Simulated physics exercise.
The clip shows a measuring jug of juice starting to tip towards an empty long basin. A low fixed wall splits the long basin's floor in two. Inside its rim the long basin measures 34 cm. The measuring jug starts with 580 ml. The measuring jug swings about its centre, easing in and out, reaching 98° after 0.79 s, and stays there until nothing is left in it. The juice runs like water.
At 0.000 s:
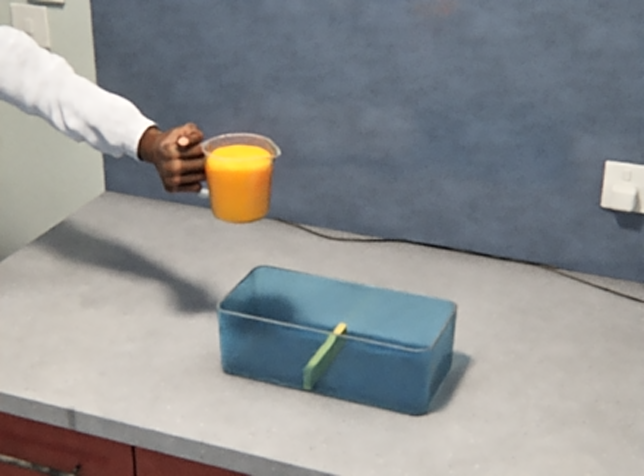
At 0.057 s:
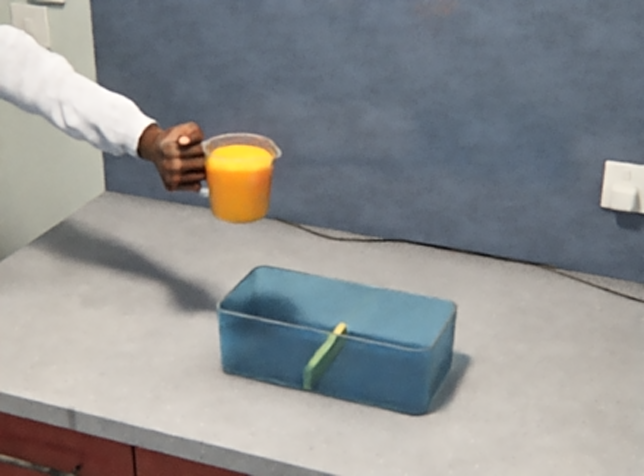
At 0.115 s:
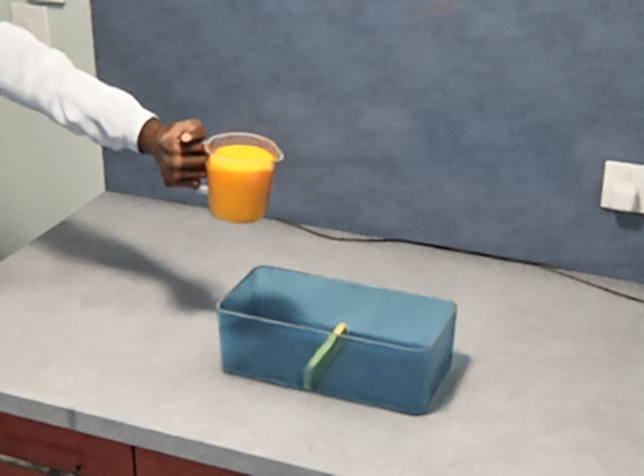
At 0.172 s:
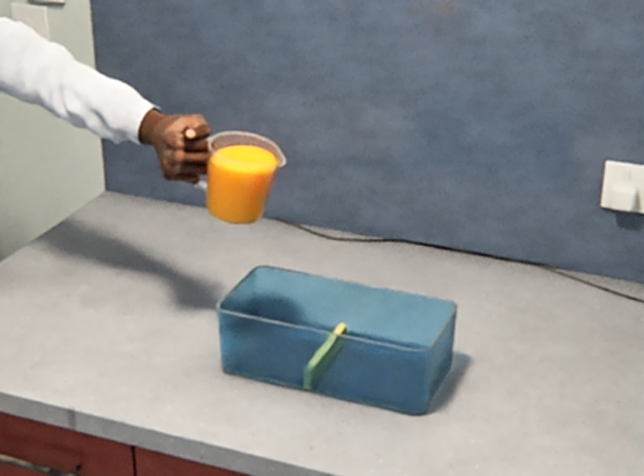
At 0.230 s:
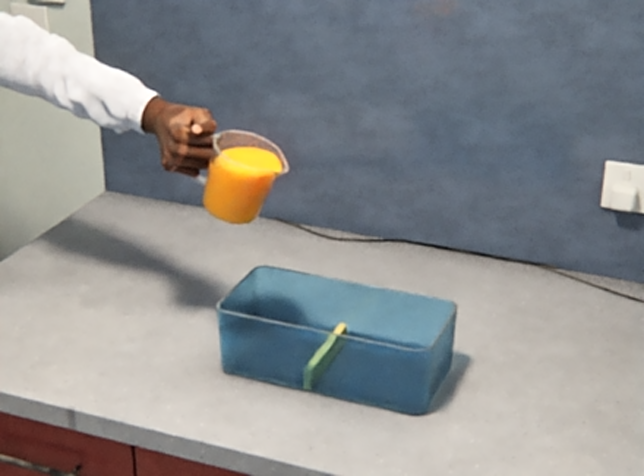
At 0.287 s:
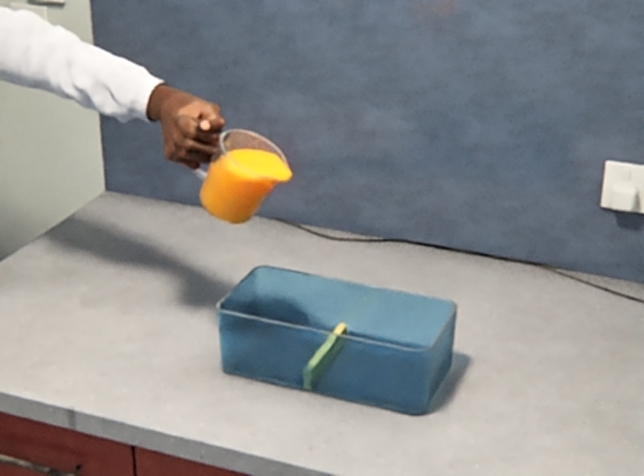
A hand in a white sleeve, reaching in from the left, holds a clear measuring jug of bright orange juice above a grey countertop, seen from slightly above against a mottled blue wall. Below and to the right sits an empty, long blue see-through basin with a green and yellow strip across its middle. The jug tilts rightward, slowly then faster, its juice sliding to the lip, while the view stays still.
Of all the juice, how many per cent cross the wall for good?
The far part has some 66 per cent.
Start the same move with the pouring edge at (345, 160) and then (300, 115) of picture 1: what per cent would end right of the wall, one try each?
In turn about 90 and 90 per cent.
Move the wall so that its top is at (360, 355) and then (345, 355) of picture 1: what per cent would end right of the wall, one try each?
In turn about 15 and 15 per cent.
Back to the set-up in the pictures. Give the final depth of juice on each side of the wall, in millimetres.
Left about 8 mm, right about 14 mm.
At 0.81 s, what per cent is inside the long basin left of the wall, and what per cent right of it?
Near 14 on the left, 48 on the right.
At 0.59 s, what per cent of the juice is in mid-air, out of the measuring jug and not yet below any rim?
Some 30 per cent.
After 0.59 s the tilt is 83° and 58 per cent is still to pour, 2 is left of the wall and 10 right of it.
After 0.81 s the tilt is 98° and 16 per cent is still to pour, 14 is left of the wall and 48 right of it.
After 1.04 s the tilt is 98° and 2 per cent is still to pour, 26 is left of the wall and 65 right of it.
After 1.29 s the tilt is 98° and 0 per cent is still to pour, 32 is left of the wall and 66 right of it.
In the end 32 per cent lies left of the wall, 66 right of it and 2 outside.
